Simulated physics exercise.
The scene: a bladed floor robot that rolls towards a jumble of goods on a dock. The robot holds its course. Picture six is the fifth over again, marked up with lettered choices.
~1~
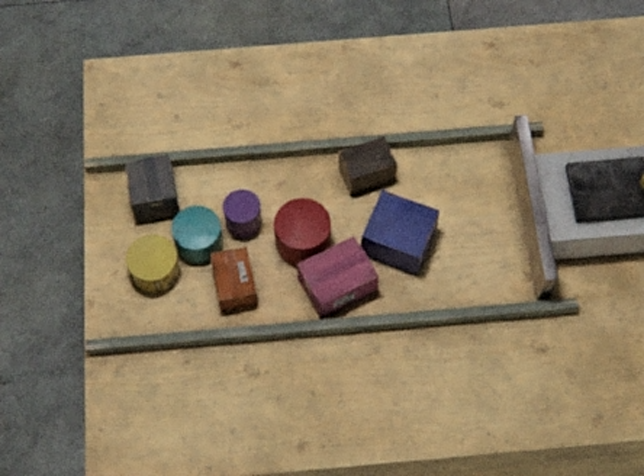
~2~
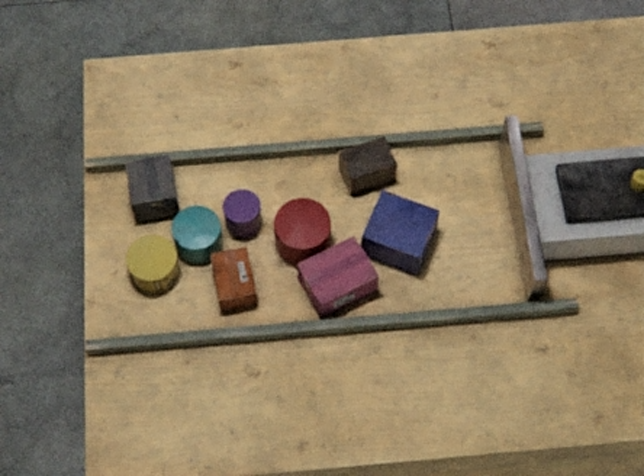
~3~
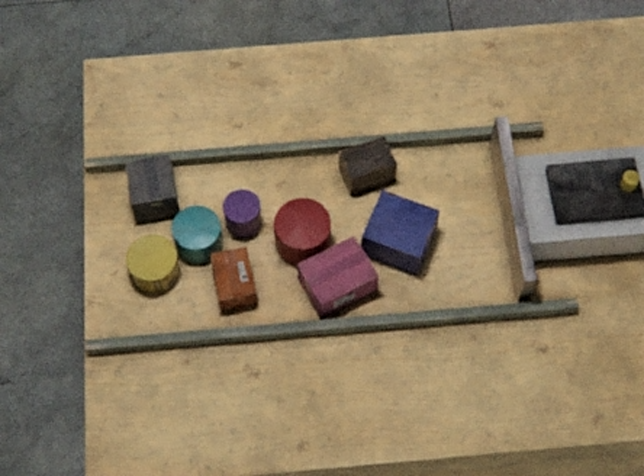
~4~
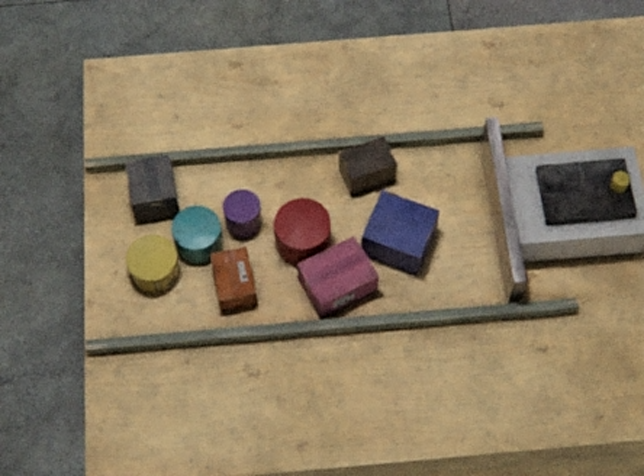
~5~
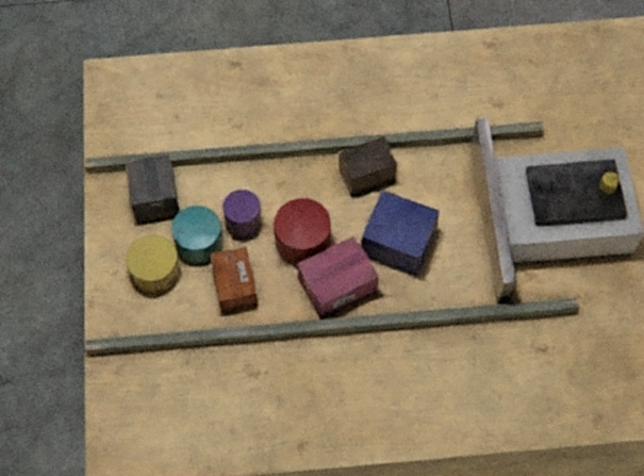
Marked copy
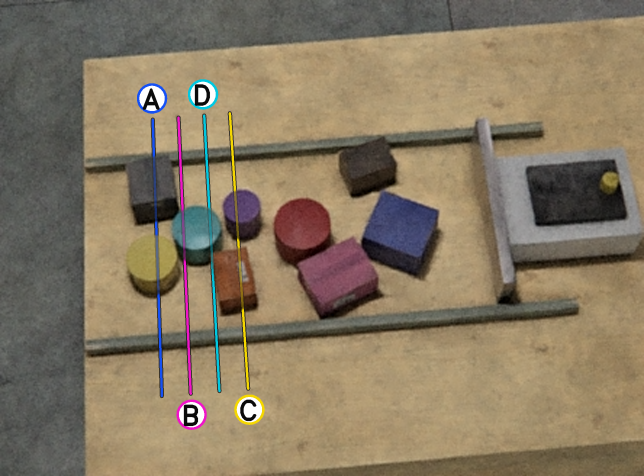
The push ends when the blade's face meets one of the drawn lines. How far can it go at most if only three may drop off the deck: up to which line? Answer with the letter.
At B, and not beyond.
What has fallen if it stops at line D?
It is the turquoise canister.
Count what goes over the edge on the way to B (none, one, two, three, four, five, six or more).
Three.
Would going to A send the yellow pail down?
Yes.
On the marked copy, A at (157, 250); B at (184, 248); C at (238, 243); D at (211, 246).
With B. Early on, robot (459, 201); purple pail (234, 210); black crate (345, 162).
Further on, robot (347, 210); turquoise canister (126, 235); yellow pail (129, 279).
At the end, robot (259, 217); grey parcel over the edge; turquoise canister over the edge; three fallen.
As for the rest, A drops five; C is within the limit but short; D is within the limit but short.
